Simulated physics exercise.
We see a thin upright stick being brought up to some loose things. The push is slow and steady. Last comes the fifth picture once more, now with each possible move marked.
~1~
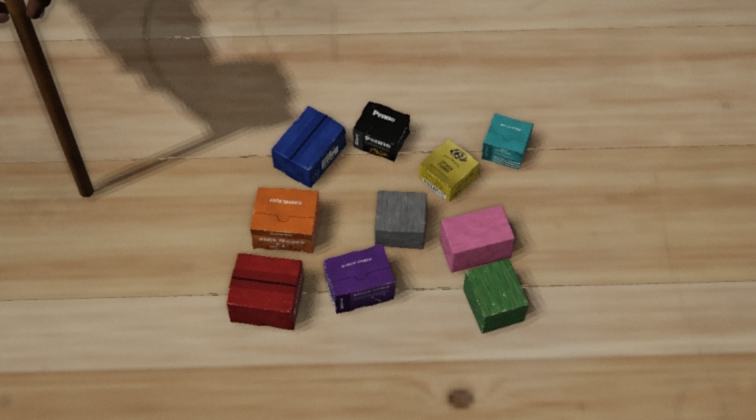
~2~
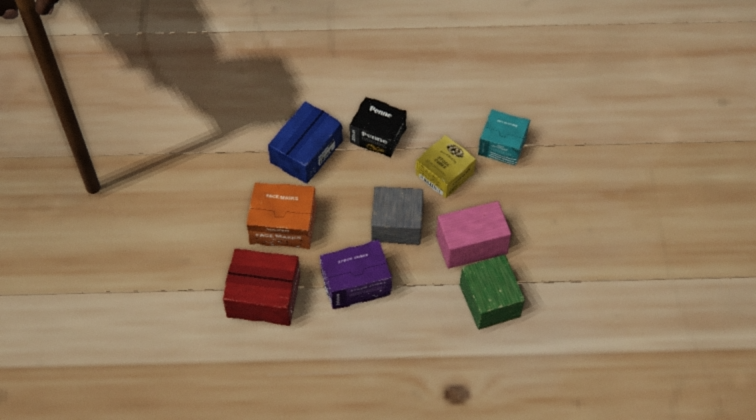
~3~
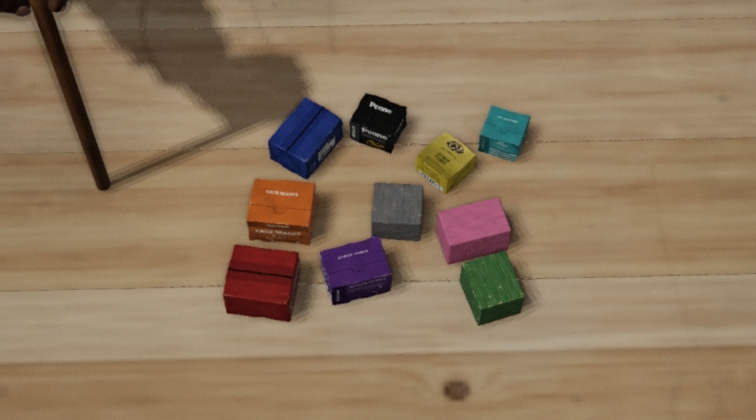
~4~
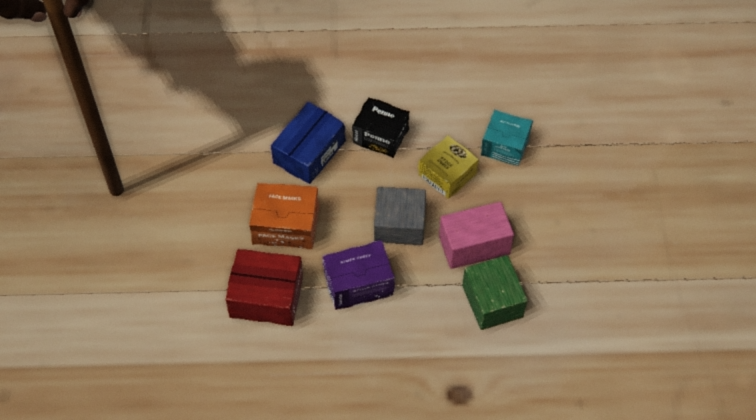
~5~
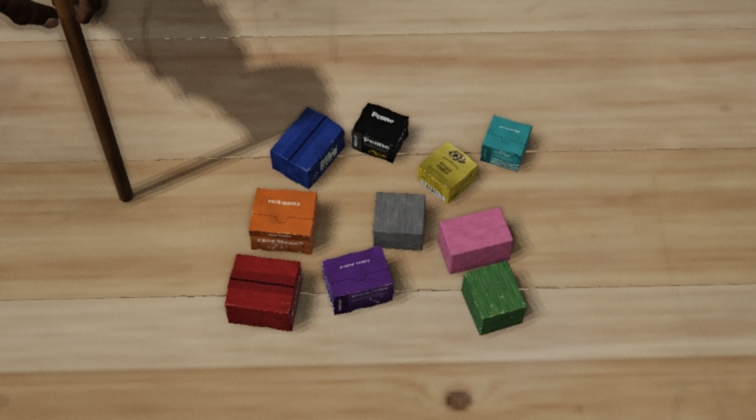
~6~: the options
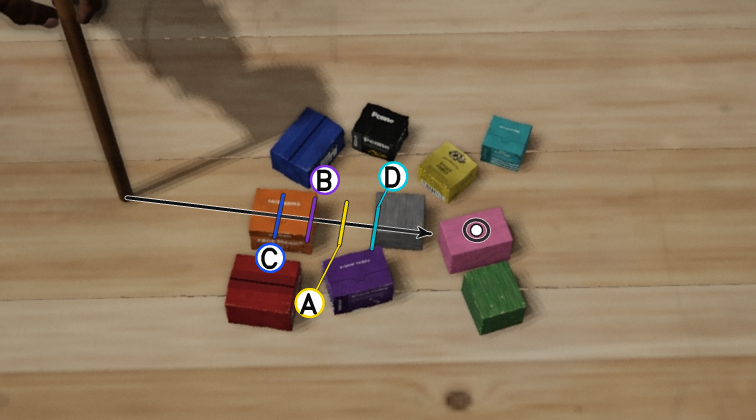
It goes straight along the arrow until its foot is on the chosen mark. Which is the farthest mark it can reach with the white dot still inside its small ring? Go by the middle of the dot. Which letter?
It can go as far as D.
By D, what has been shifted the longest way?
The orange box has gone farthest.
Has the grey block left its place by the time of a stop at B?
No.
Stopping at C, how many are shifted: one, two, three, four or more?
In all, one.
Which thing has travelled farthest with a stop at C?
The orange box.
On the marked copy, A at (343, 223); B at (311, 220); C at (279, 216); D at (376, 227); the arrow from (127, 198) to (431, 234); the white dot at (477, 230).
Taking D. A third of the way, foot of the stick (217, 209).
Two thirds of the way, foot of the stick (305, 220); orange box (322, 241).
When it is over, foot of the stick (375, 228); orange box (360, 253); purple packet (364, 301); the dot is still in its ring.
As for the rest, A keeps the dot in but is short; B keeps the dot in but is short; C keeps the dot in but is short.
